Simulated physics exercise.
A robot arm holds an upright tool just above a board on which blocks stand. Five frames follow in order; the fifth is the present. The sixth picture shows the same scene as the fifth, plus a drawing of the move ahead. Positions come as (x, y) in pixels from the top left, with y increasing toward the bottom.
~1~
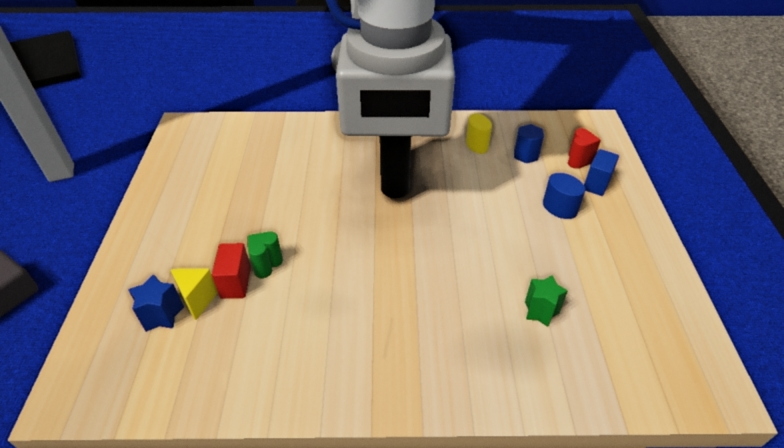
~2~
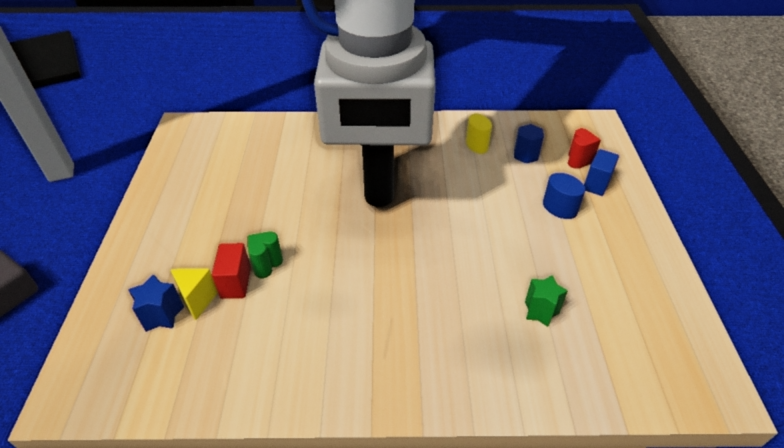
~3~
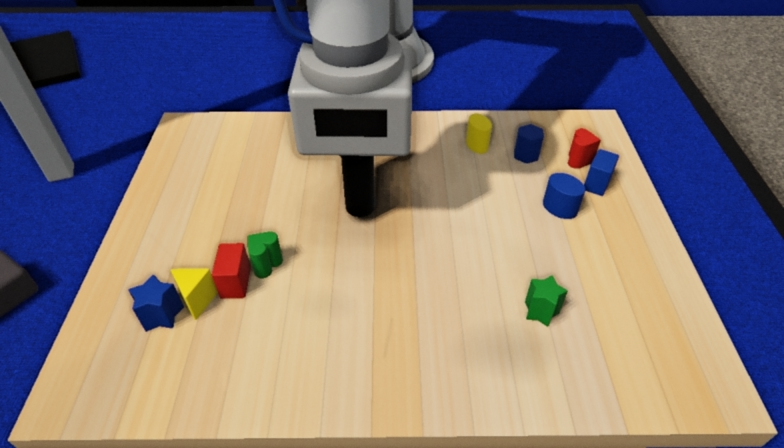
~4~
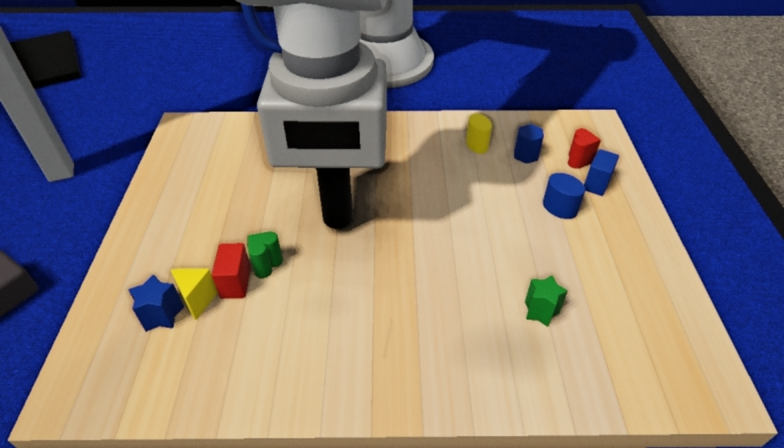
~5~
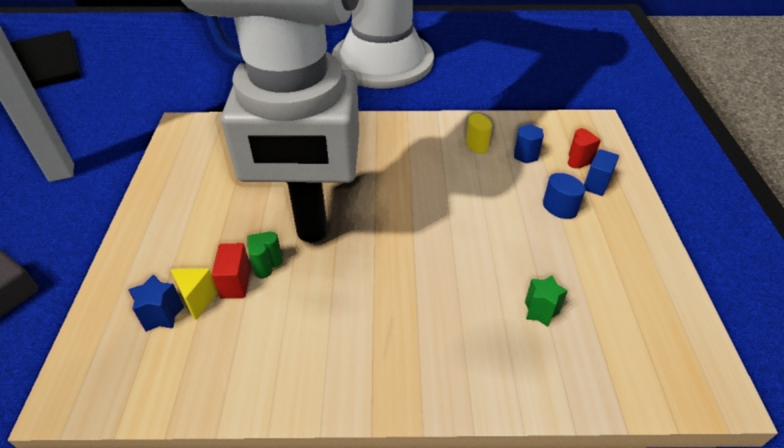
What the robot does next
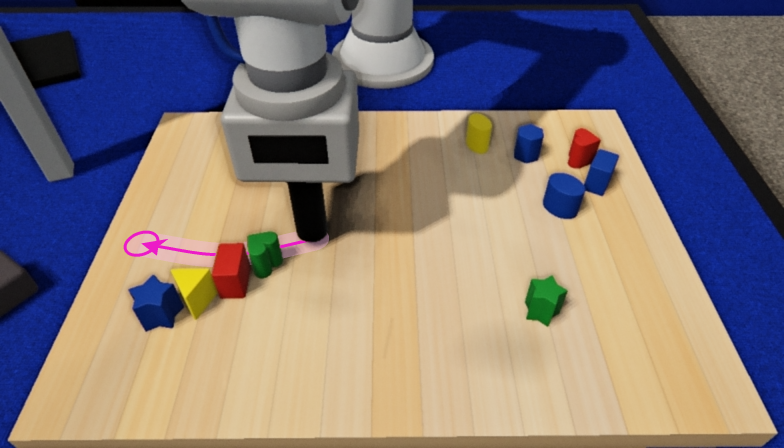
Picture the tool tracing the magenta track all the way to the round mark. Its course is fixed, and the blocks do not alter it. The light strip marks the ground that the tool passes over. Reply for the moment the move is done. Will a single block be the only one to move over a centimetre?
Final answer: Yes.
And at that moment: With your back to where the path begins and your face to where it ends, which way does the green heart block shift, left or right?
Sideways shift: Left.
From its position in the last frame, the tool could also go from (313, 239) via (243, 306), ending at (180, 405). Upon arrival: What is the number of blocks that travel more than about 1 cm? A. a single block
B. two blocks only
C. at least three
It's C.
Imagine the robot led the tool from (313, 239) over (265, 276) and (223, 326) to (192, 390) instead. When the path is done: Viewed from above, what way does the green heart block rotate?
From above, clockwise.
The line goes from (313, 239) by way of (225, 255) to (142, 243).
On the path given first. One third of the way, tool (251, 245); red oblong block (222, 260), turned 10° anticlockwise; green heart block (249, 251).
Two thirds of the way, tool (191, 245); red oblong block (222, 260), turned 15° anticlockwise; green heart block (249, 251).
At the end, tool (138, 236); yellow triangle unmoved; red oblong block (222, 260), turned 15° anticlockwise; green heart block (249, 251).
